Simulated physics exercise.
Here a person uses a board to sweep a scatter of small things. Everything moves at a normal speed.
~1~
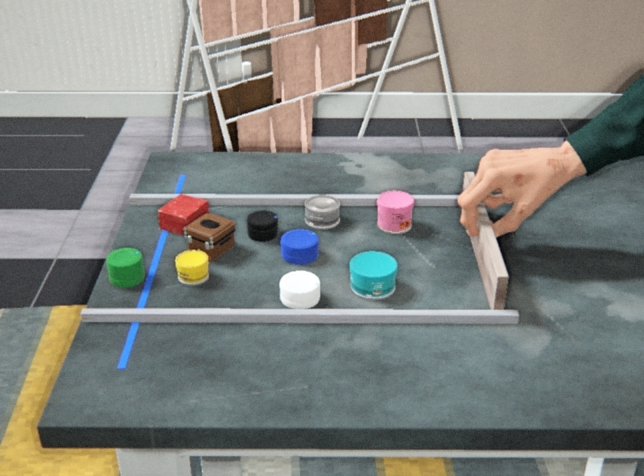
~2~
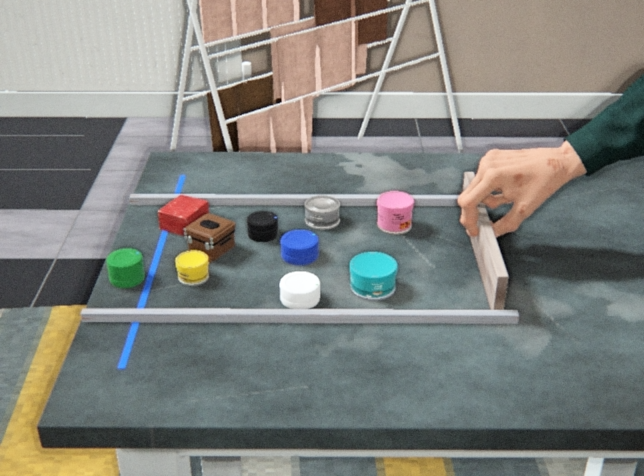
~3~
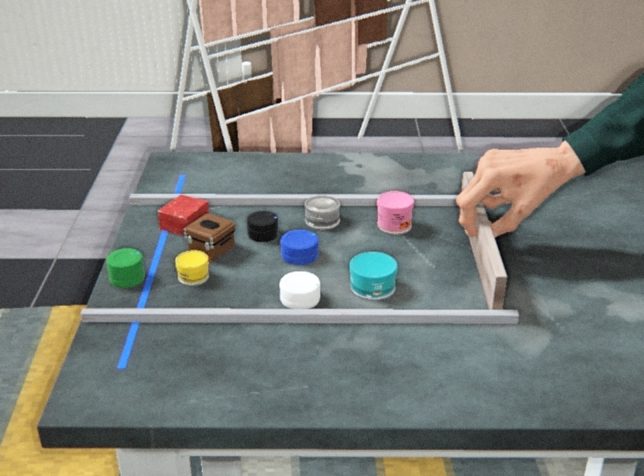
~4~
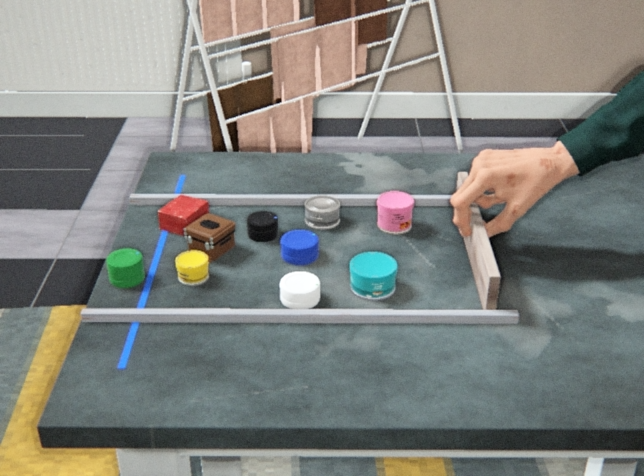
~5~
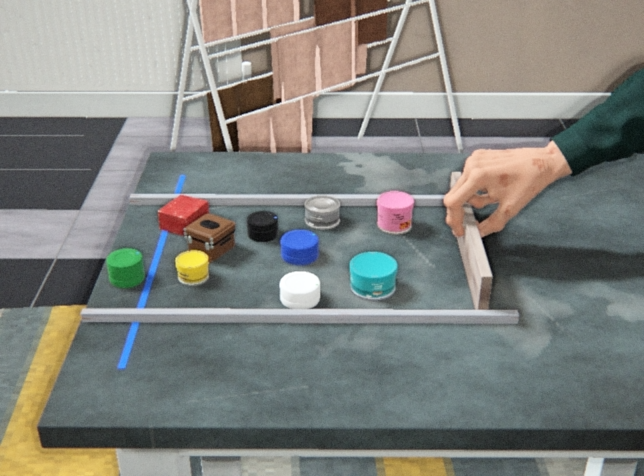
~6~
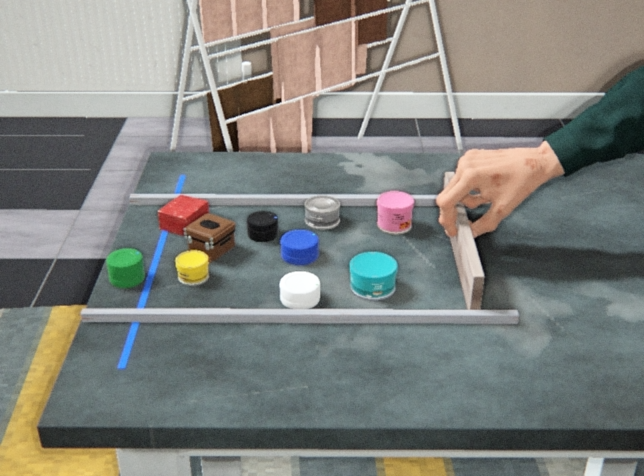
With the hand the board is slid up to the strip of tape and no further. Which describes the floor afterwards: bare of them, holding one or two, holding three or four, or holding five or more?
Basically the losses over the end count three or four in this one.
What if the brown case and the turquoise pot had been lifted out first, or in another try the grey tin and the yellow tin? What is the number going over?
First 1, then 3.
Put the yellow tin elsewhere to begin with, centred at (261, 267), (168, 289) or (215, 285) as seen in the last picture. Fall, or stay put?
Well, the yellow tin keeps its spot first, keeps its spot next, and keeps its spot last.
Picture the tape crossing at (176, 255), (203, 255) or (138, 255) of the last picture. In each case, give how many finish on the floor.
In order: 1, 0 and 5.
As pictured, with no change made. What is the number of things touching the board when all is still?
5 in contact.
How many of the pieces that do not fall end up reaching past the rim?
My count gives 1.
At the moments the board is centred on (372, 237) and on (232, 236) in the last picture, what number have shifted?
Answer - first 3, then 9.
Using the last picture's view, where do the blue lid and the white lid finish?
The first ends close to (138, 250), the second close to (122, 297).
Soon after, none off yet; green lid at rest near (126, 268); red block at rest near (184, 215); yellow tin at rest near (193, 268).
By the end, the number that fall off is three or four; fallen, brown case, yellow tin, red block and green lid.
